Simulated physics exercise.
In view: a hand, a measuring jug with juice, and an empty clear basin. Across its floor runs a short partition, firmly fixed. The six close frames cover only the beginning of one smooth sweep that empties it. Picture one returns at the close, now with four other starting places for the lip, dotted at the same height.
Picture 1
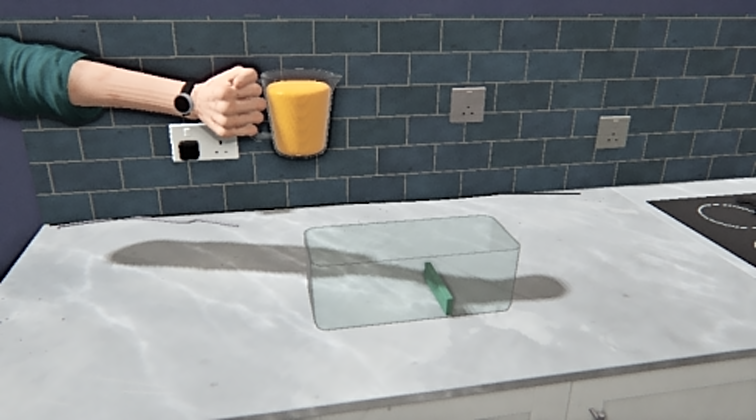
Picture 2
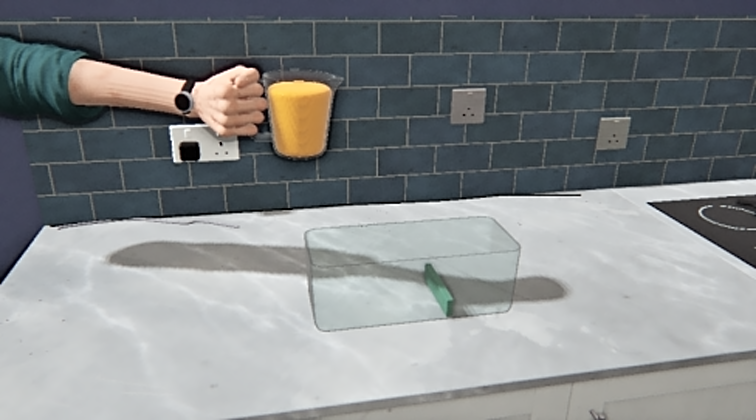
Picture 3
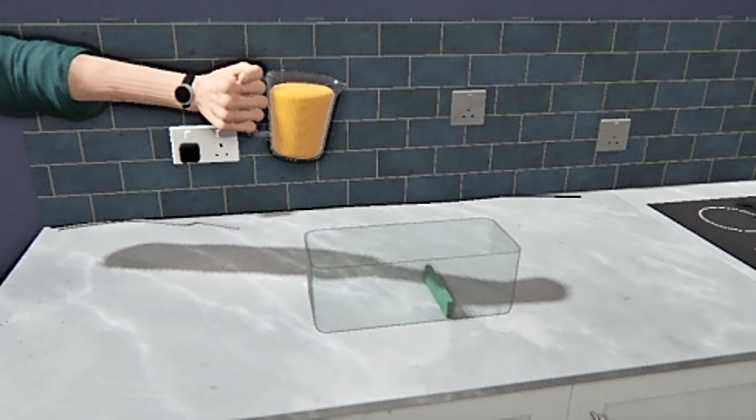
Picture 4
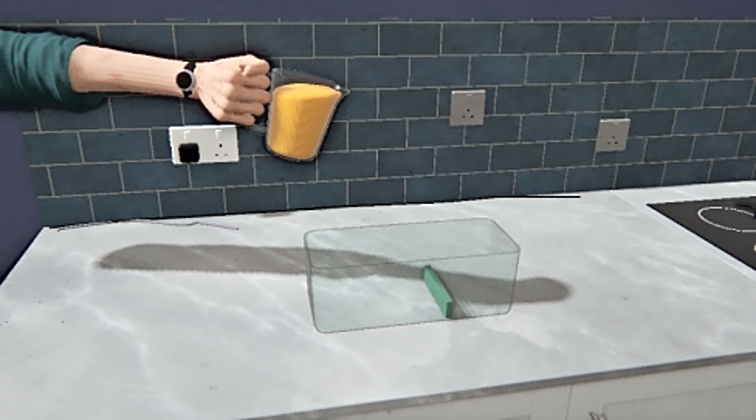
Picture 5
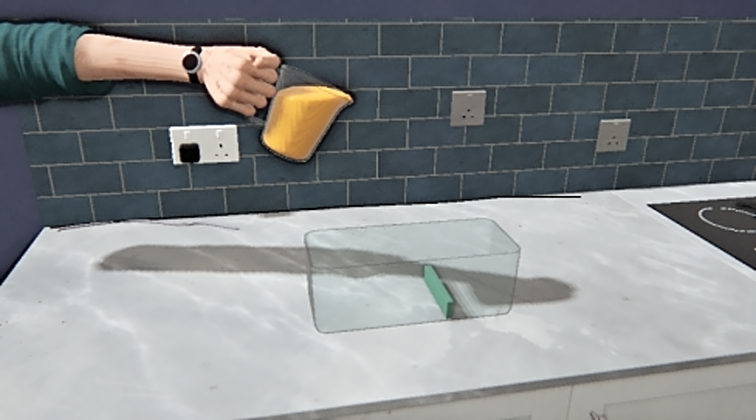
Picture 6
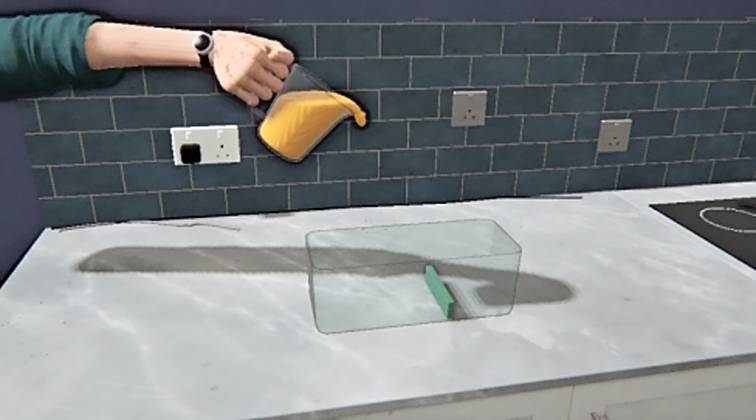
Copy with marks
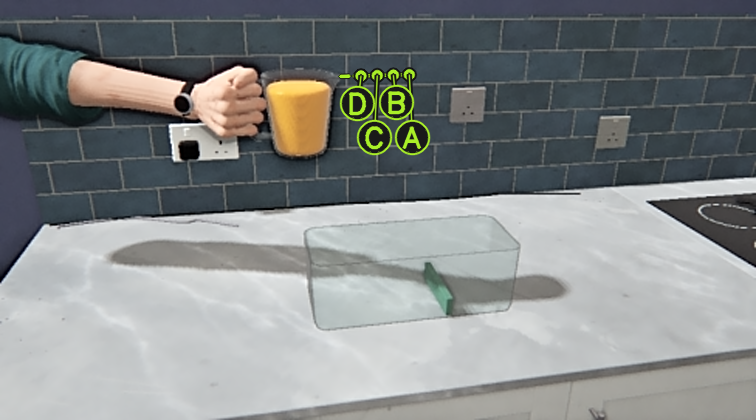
A hand tilting a measuring jug of orange juice rightward above a clear basin with a green partition, juice just passing the lip.
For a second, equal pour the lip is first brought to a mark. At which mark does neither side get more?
Choose B.
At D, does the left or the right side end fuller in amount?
More ends on the left.
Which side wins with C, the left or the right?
The left side.
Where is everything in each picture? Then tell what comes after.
Upright, lip at (340, 76); basin from (314, 328) to (510, 307); top of the wall at (438, 279); nothing has left yet, in the first picture.
Upright, lip at (342, 78); nothing has left yet, in the second picture.
Tipped about 7°, lip at (345, 84); nothing has left yet, in the third picture.
Tipped about 15°, lip at (348, 91); nothing has left yet, in the fourth picture.
Tipped about 26°, lip at (352, 101); nothing has left yet, in the fifth picture.
Tipped about 39°, lip at (355, 113); juice is over the lip, down to (361, 122), in the sixth picture.
In lime, A at (409, 74); B at (393, 75); C at (377, 75); D at (360, 75).
If A is chosen, about 22 % ends left of the wall and 75 % right of it; 3 % is lost outside.
If B is chosen, about 47 % ends left of the wall and 51 % right of it.
If C is chosen, about 79 % ends left of the wall and 15 % right of it; 6 % is lost outside.
If D is chosen, about 86 % ends left of the wall and 11 % right of it; 4 % is lost outside.
